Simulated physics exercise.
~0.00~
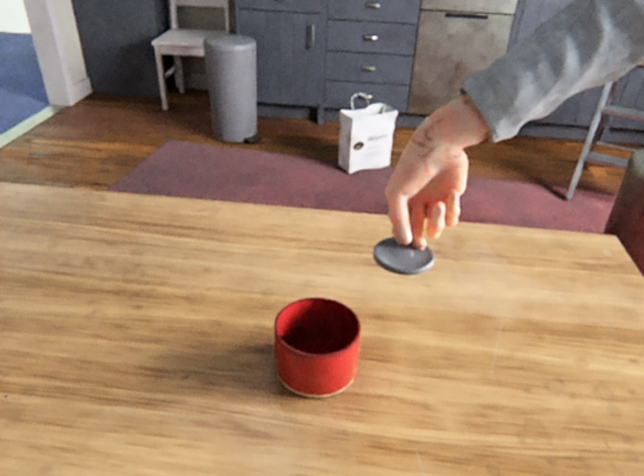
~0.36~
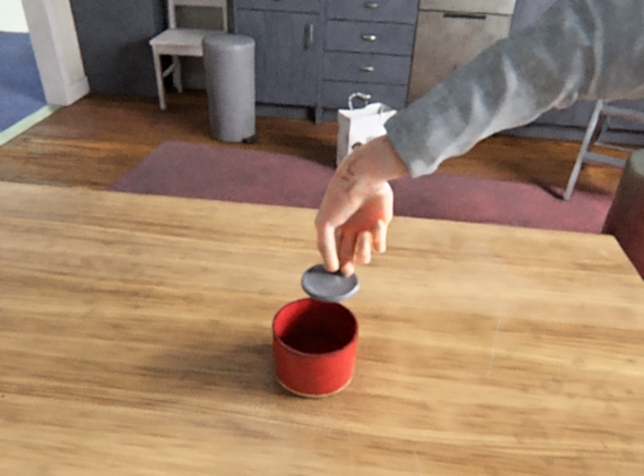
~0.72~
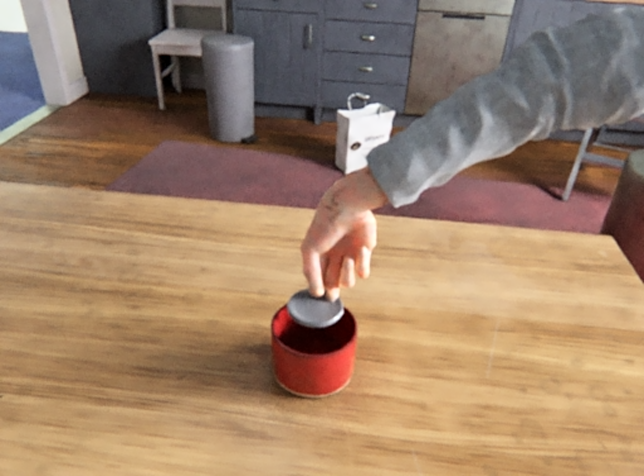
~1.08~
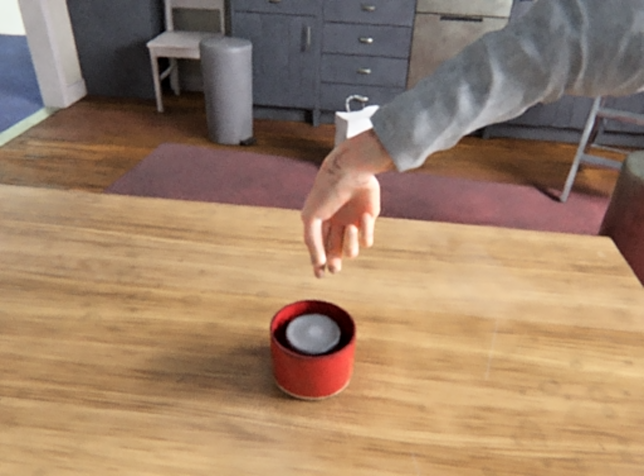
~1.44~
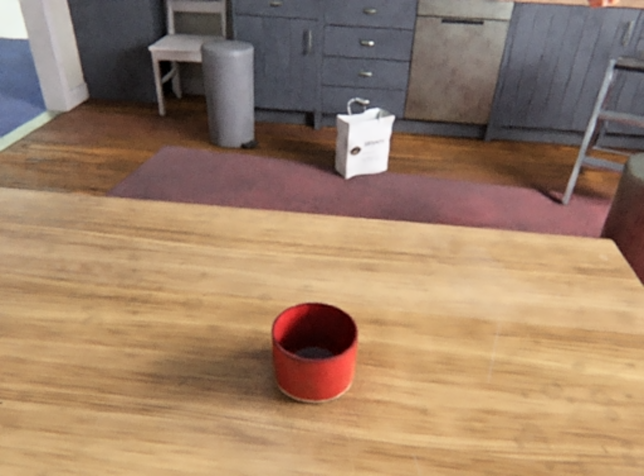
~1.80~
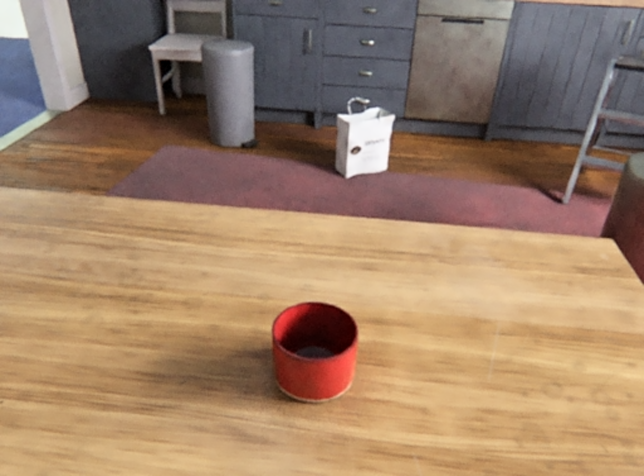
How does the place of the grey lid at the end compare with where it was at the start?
At the start the grey lid is held in the air above the table, to the right of the red pot. At the end it lies down inside the pot.
